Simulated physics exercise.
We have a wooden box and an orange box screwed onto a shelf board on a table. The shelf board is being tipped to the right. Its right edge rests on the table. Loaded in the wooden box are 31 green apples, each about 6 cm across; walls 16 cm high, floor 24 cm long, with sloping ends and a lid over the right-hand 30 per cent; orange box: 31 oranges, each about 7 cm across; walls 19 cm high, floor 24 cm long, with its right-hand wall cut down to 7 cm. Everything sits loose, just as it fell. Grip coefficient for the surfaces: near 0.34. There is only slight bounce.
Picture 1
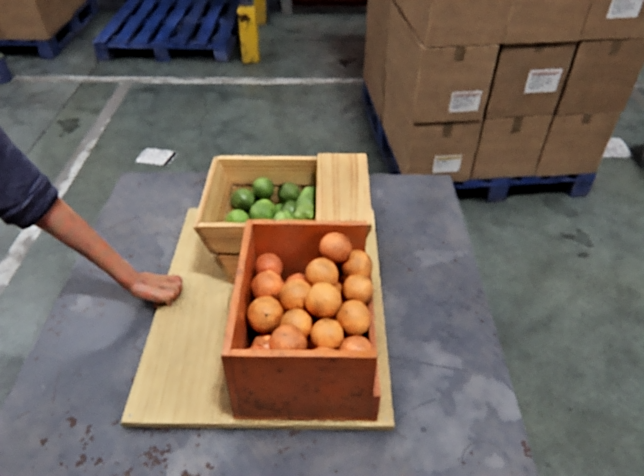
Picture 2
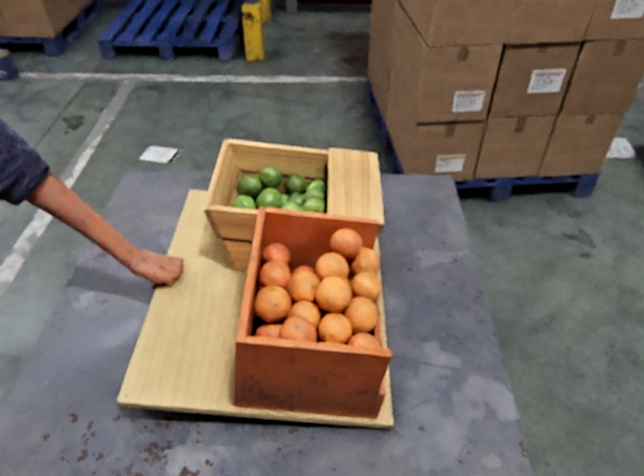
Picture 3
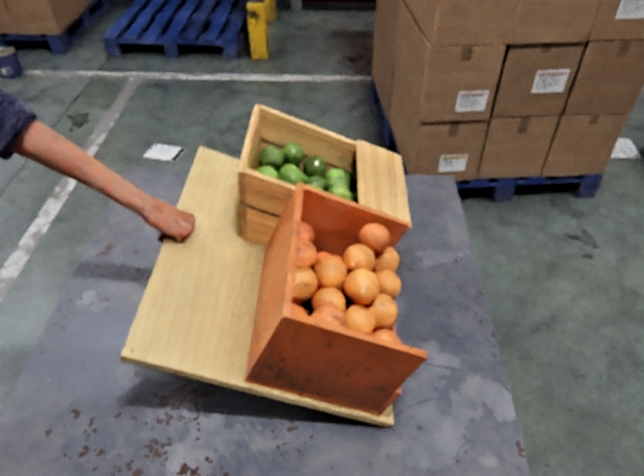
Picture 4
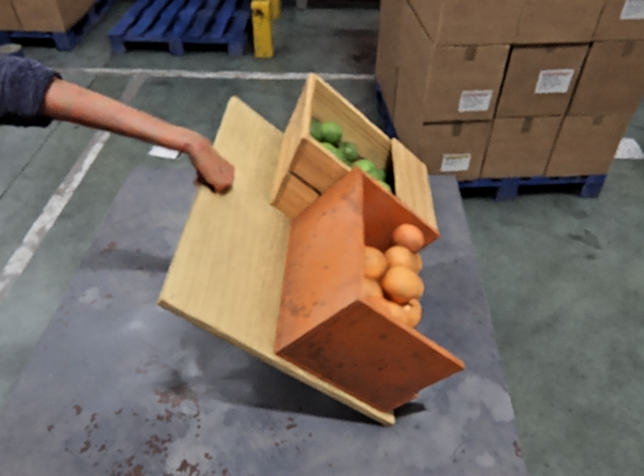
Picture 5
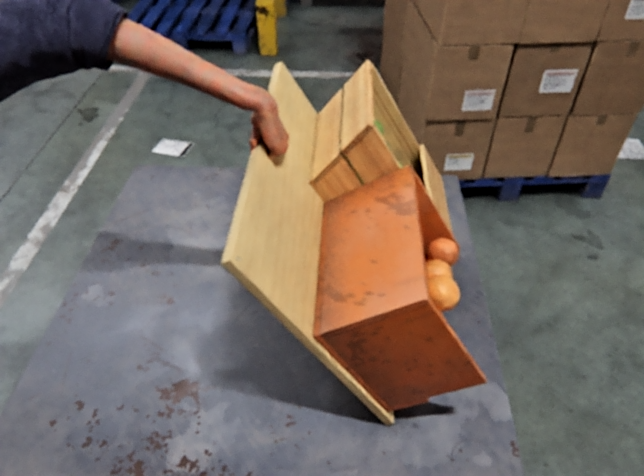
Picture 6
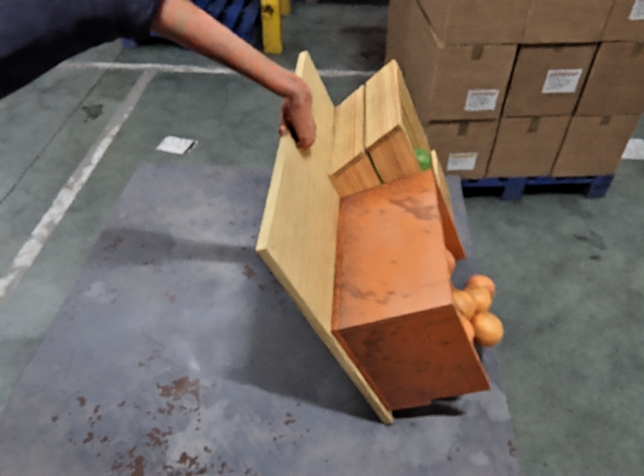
A hand tilts a board holding boxes of green and orange fruit steeply to the right, and several orange ones tumble out.
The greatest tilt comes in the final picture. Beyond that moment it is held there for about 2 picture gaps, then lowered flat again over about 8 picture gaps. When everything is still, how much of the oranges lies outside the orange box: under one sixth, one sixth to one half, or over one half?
Expect a majority of them to get out.
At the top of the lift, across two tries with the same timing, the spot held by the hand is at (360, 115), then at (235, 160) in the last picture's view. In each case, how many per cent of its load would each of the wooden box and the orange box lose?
The wooden box would lose 20 per cent in the first try and 0 per cent in the second, the orange box 70 and then 60 per cent.
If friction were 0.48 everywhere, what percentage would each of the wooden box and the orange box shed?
In that case wooden box 10, orange box 60 per cent.
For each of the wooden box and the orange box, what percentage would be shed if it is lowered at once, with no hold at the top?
With that change, wooden box sheds 10 percent and orange box sheds 60 percent.
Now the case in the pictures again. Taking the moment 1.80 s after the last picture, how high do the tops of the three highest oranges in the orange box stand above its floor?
7 cm or thereabouts.
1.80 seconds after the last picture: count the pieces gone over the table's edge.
Roughly 14 in all.
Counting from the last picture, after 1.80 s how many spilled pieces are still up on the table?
Roughly 6.
Then, 0.29 s after the last picture, tilt 65°; the wooden box is down by 1 of 31 and the orange box is down by 19 of 31.
Then, 0.65 s after the last picture, tilt 43°; the wooden box is down by 1 of 31 and the orange box is down by 19 of 31.
Then, 1.15 s after the last picture, tilt 1°; the wooden box is down by 1 of 31 and the orange box is down by 19 of 31.
Final count (1.80 s after the last picture), the wooden box is down by 1 of 31 and the orange box is down by 19 of 31. Asked share, 19 of 31, 61 per cent.
